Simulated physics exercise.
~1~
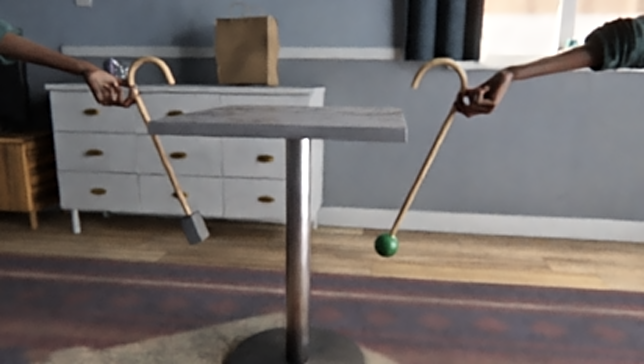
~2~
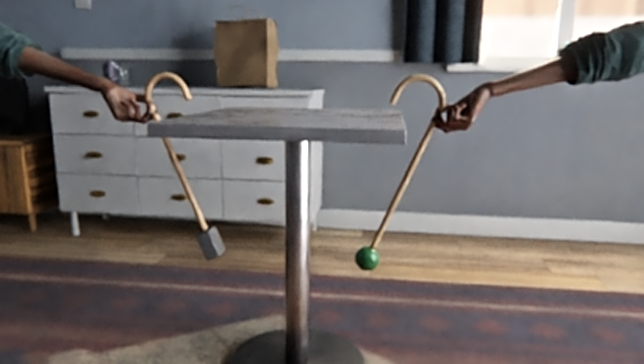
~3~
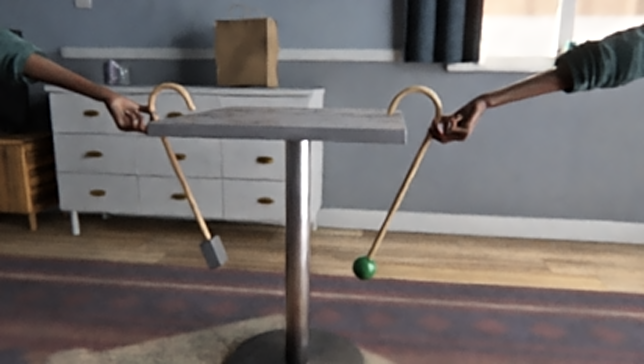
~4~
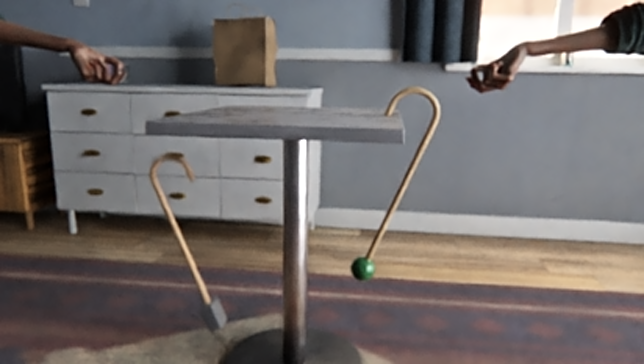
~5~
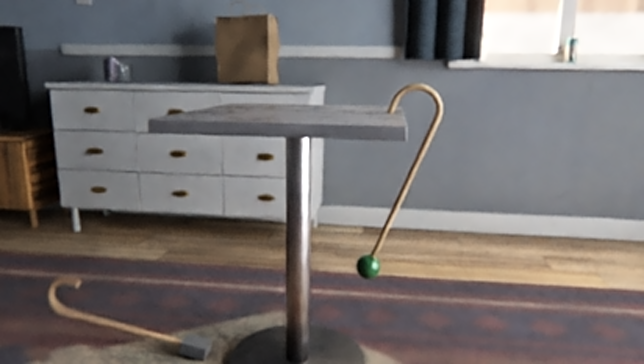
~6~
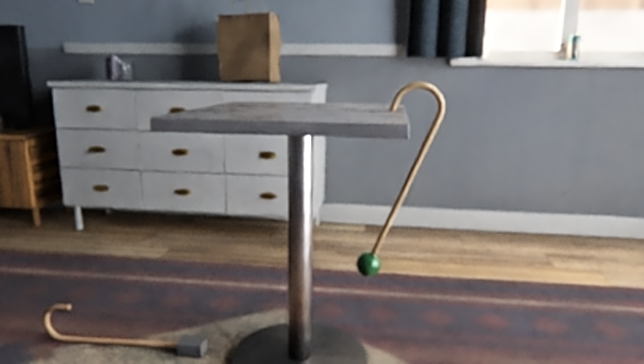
A cane-like wooden stick with a curved handle and a grey block at its tip is held by a hand at the left of a grey pedestal table, seen from the side in a room with a white dresser and a paper bag. Another hand holds a similar stick with a green ball on the right. Both hands move inward and set the hooks at the table's opposite edges. The hands let go and draw back, and the grey-tipped stick drops. It tips over and ends lying on the floor, while the green-tipped one stays hanging.
